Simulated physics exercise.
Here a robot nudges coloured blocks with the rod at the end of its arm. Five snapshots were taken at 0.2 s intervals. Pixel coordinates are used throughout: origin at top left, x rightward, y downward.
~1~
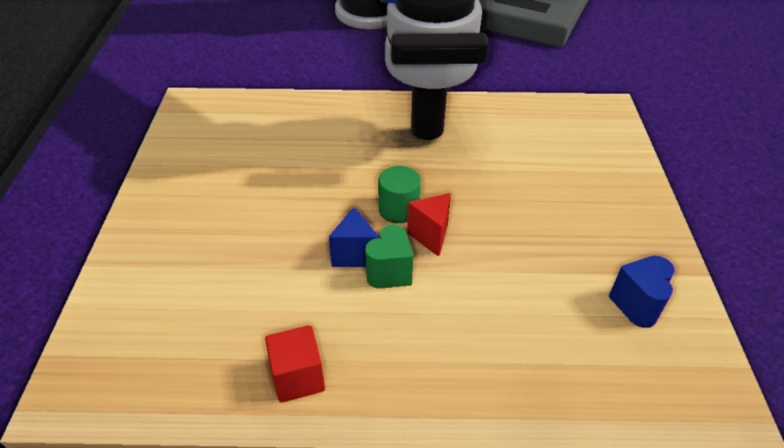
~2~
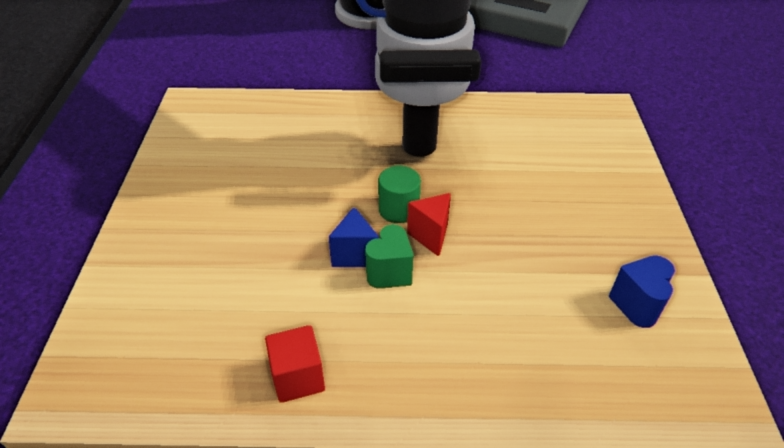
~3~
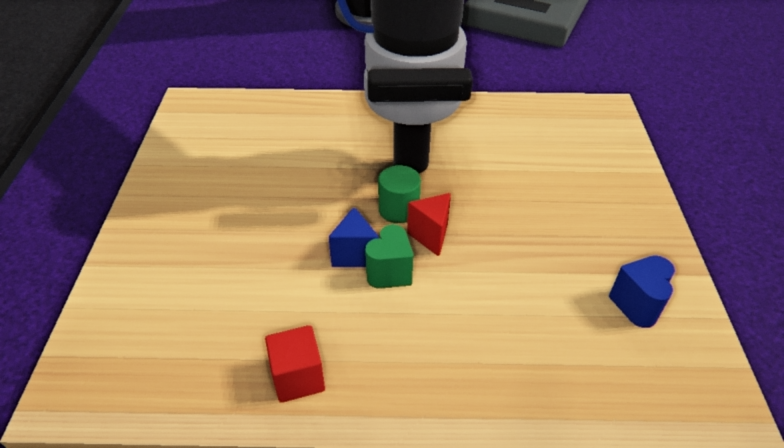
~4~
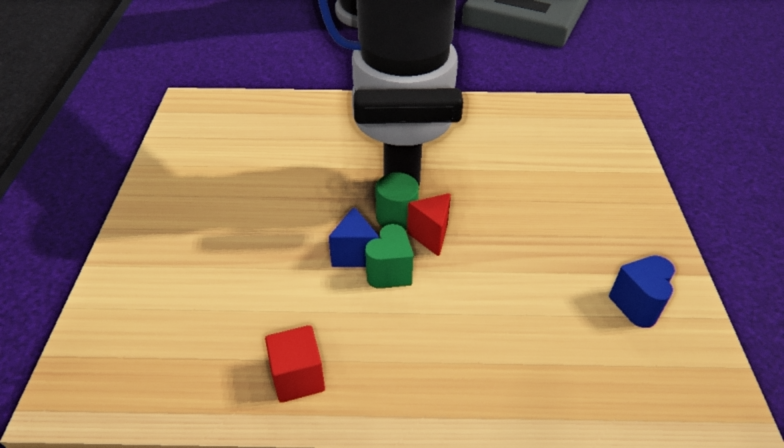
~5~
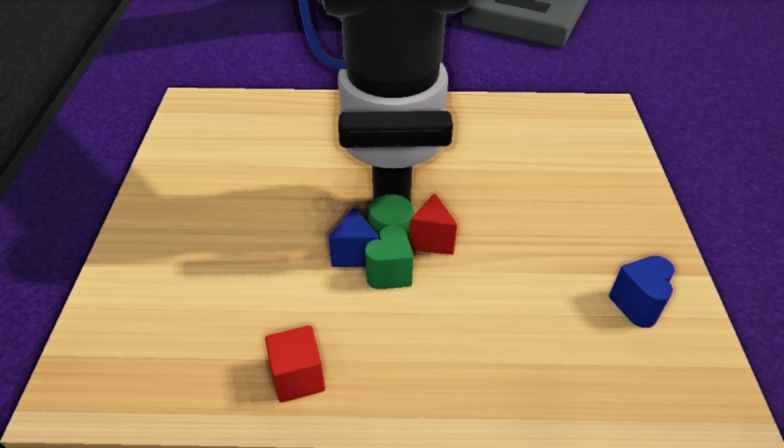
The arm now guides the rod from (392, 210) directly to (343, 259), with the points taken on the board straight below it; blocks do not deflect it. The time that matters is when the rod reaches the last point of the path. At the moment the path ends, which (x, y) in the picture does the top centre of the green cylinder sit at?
When the path ends, it will be at (390, 234).
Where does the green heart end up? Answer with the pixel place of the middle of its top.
Answer: (399, 264).
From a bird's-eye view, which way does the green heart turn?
From above, it turns clockwise.
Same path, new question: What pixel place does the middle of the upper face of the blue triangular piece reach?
In the picture, that point is around (331, 256).
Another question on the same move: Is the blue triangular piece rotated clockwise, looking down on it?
No.
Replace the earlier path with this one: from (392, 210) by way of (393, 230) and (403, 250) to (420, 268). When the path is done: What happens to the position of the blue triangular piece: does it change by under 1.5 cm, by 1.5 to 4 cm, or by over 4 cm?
That one ends up within 1.5 cm of where it is now.
What follows on the original path. Halfway along, rod (367, 227); blue triangular piece (347, 234); green heart (396, 261), turned 35° clockwise; green cylinder (389, 230).
At the end, rod (342, 252); blue triangular piece (331, 256), turned 45° anticlockwise; green heart (399, 264), turned 40° clockwise; green cylinder (390, 234); red triangular piece still.
